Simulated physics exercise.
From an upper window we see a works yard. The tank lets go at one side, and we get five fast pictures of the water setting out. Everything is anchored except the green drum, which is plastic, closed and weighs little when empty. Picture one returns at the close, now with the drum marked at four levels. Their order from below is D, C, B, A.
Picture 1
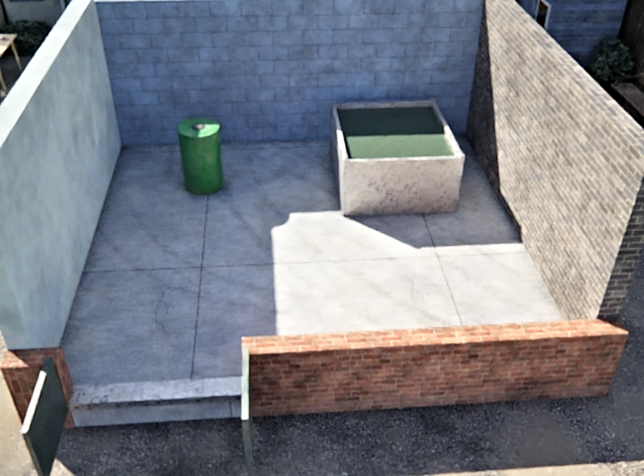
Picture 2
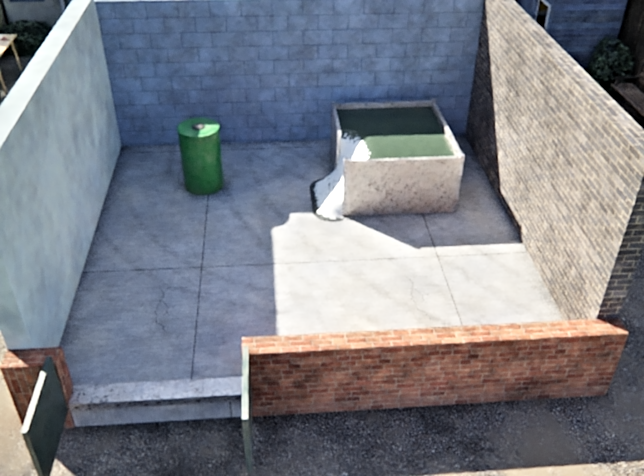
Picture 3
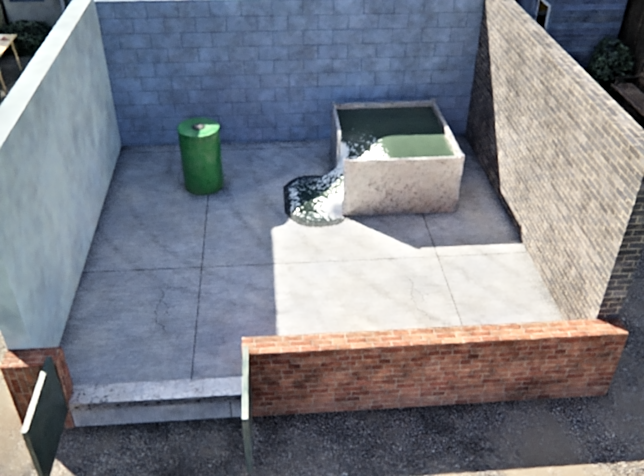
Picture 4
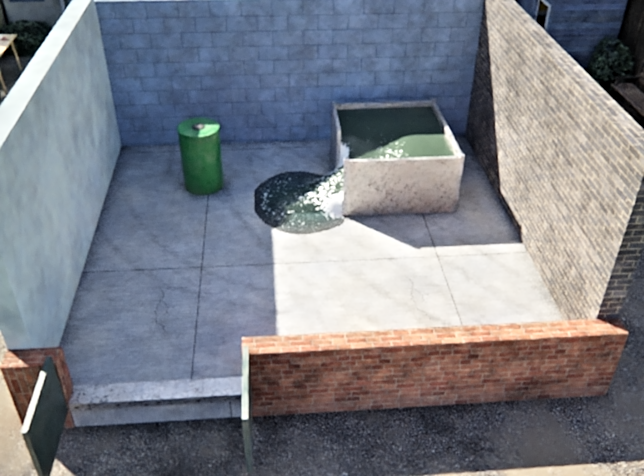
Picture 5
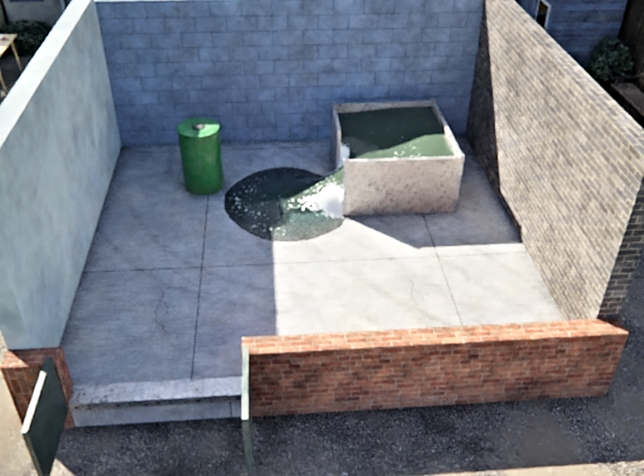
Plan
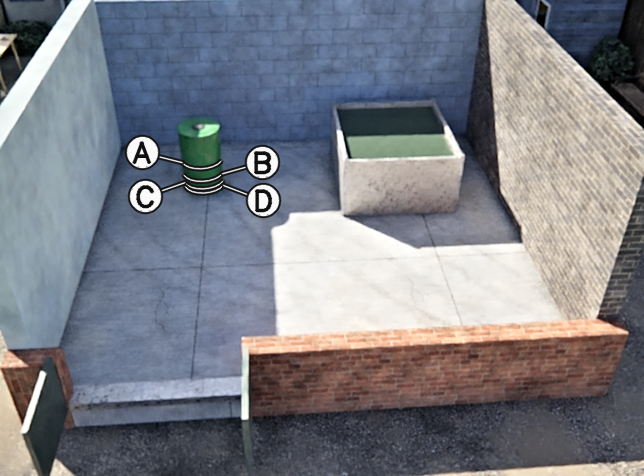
Dark green water pouring from the left side of a concrete tank and spreading leftward across a walled yard's paved floor.
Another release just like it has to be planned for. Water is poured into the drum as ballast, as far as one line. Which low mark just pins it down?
A will do.
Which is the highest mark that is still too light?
That is mark B.
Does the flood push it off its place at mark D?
Yes.
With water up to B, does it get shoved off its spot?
Yes, that goes wrong.
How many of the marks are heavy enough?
One of them.
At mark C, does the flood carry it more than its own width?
Yes.
On the marked copy, A at (200, 168); B at (202, 181); C at (203, 188); D at (203, 193); from the bottom up D, C, B, A.
With A, it does not move.
With B, it is pushed about its own width away.
With C, it is pushed about twice its own width away.
With D, it is pushed about twice its own width away.
